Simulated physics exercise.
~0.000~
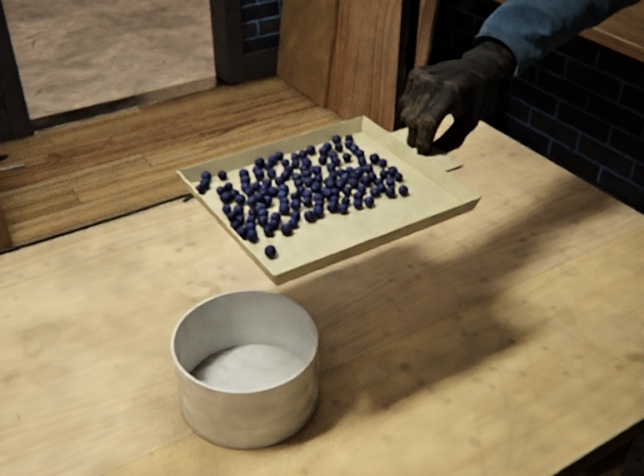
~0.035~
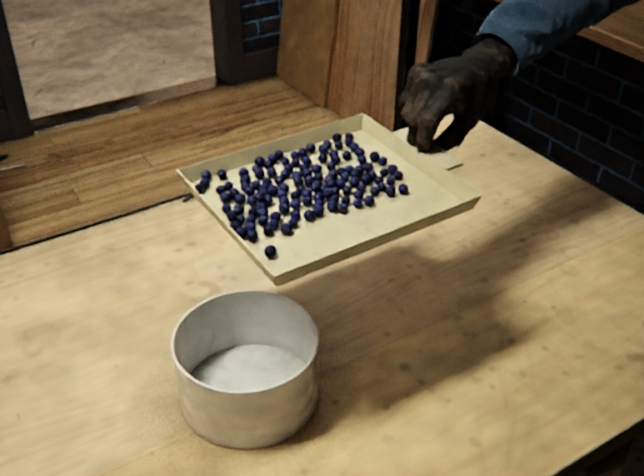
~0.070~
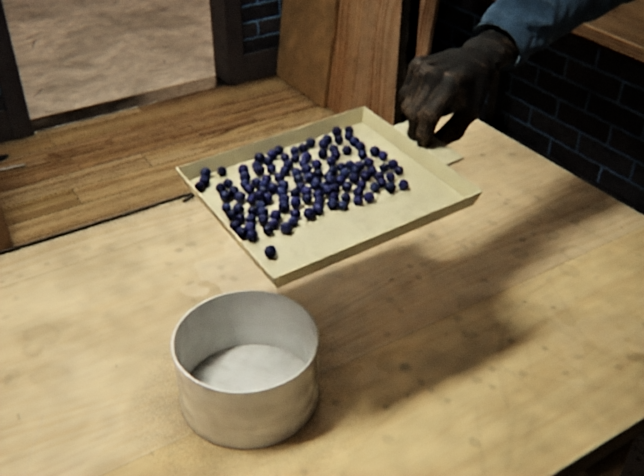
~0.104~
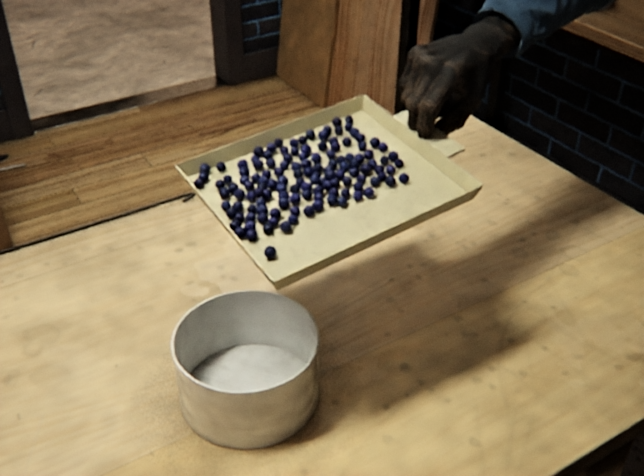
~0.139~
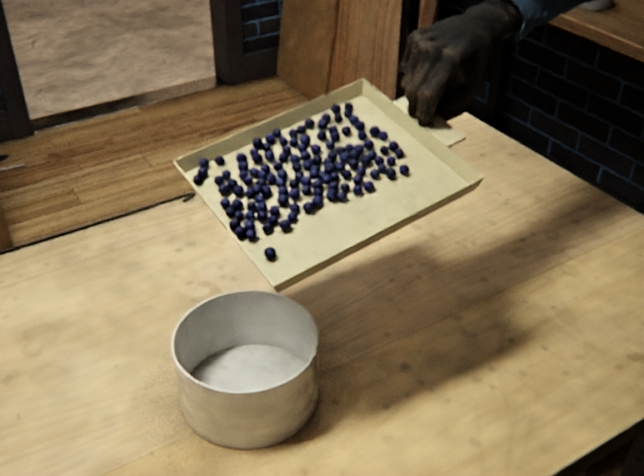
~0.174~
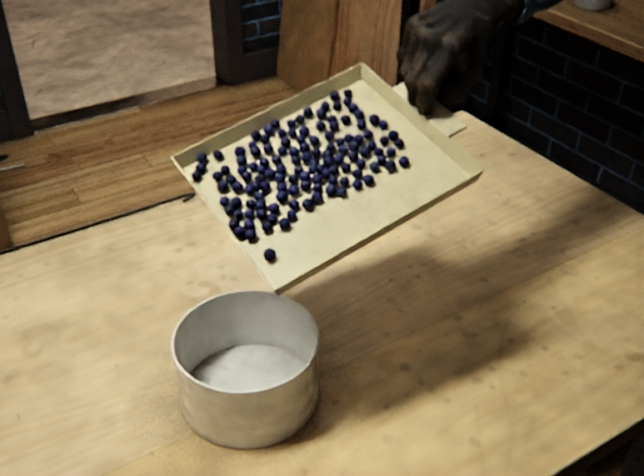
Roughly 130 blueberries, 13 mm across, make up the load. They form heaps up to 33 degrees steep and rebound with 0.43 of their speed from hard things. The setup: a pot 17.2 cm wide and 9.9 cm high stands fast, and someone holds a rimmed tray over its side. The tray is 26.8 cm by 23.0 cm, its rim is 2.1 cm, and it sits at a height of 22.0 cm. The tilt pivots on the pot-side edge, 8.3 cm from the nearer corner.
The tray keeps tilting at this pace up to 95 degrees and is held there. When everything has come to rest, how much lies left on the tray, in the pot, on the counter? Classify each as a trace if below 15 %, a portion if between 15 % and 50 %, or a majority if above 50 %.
Left on the tray: A trace. Pot: A majority. Counter: A portion.
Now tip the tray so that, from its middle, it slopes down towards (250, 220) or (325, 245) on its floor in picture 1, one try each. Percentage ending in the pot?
I'd put it at about 35 per cent for the first tilt and about 55 per cent for the second.
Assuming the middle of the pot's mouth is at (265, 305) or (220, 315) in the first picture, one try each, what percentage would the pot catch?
First try around 0 %, second around 5 %.
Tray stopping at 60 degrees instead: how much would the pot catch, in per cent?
That would be around 15 percent.
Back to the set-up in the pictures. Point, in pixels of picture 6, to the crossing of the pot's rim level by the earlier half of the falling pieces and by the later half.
It passes about (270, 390) first and (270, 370) afterwards.
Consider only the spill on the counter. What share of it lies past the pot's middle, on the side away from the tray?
Roughly 70 percent of the spill.
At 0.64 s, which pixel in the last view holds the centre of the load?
The middle of the load should be near (270, 279) then.
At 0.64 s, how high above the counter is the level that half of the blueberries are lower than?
The halfway mark sits at about 22 cm.
After 0.45 s, tilt 55 degrees; the tray holds 100 %, the pot 0 %.
After 0.64 s, tilt 82 degrees; the tray holds 75 %, the pot 0 %.
Then, at 0.94 s, tilt 95 degrees; the tray holds 5 %, the pot 55 %.
At rest (1.5 s), tray 0 %, pot 60 %, counter 40 %.
